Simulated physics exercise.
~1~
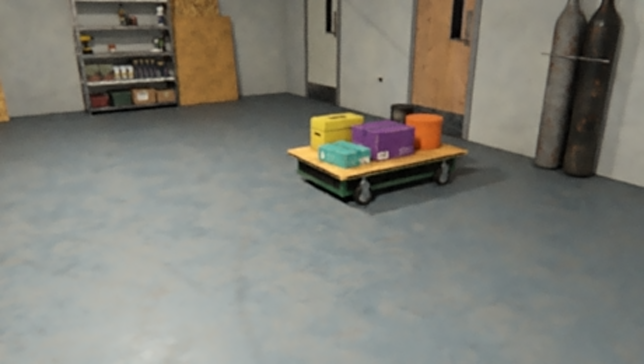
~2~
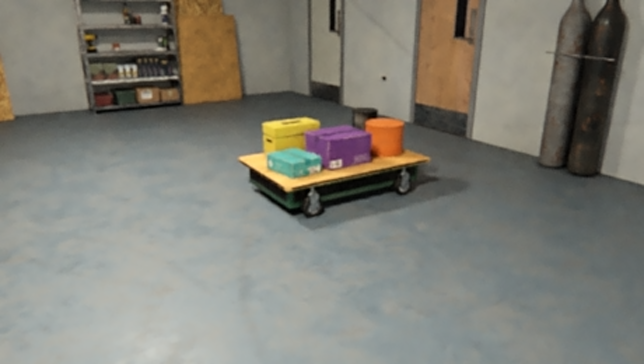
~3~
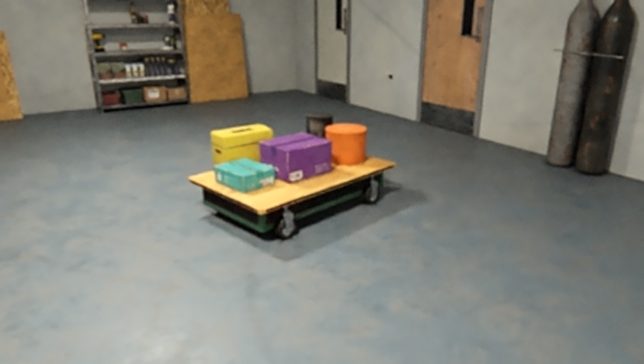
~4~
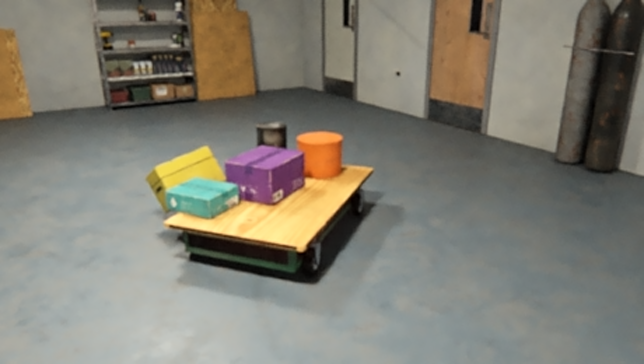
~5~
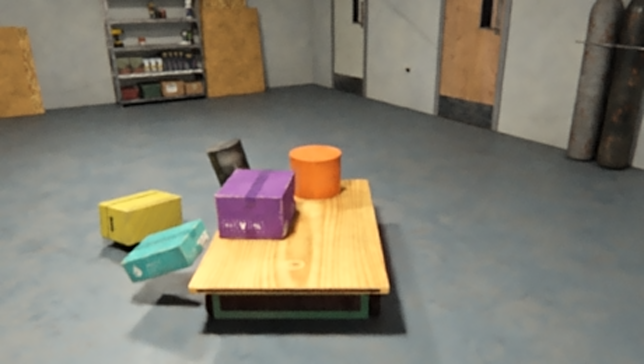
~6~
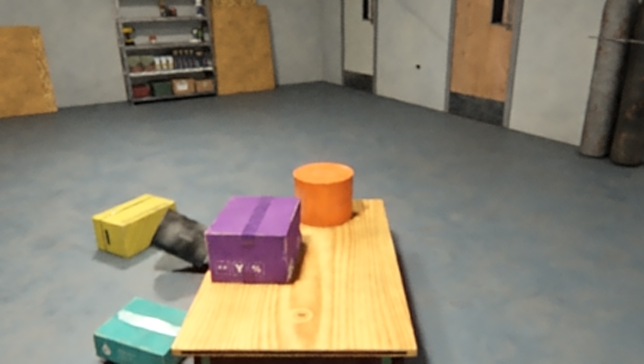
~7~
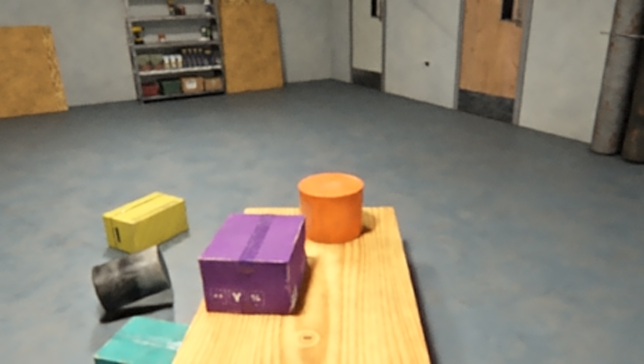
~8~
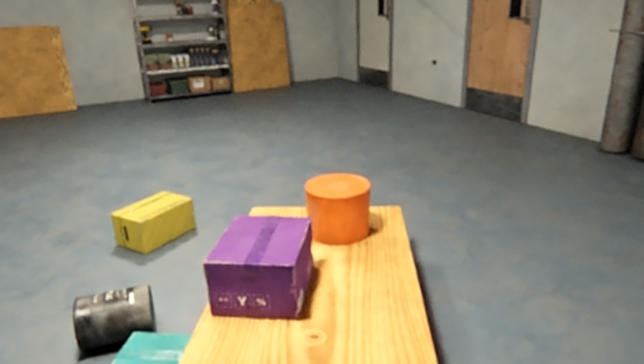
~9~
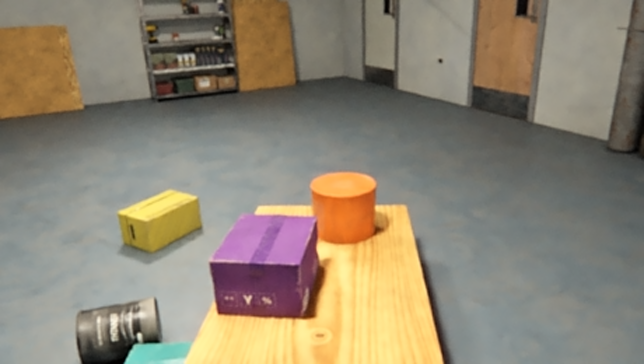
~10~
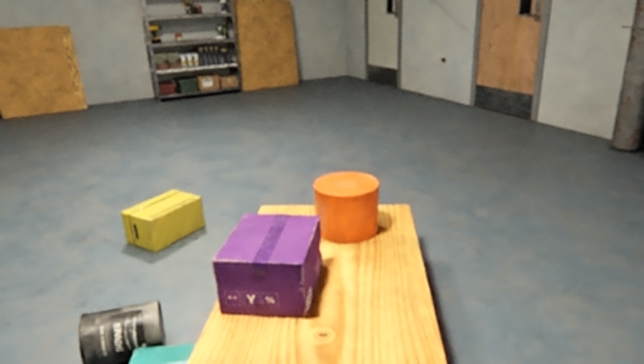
Flat cart turning and stopping, shedding a yellow toolbox, then a turquoise parcel and black pail, while purple box and orange pail stay aboard.
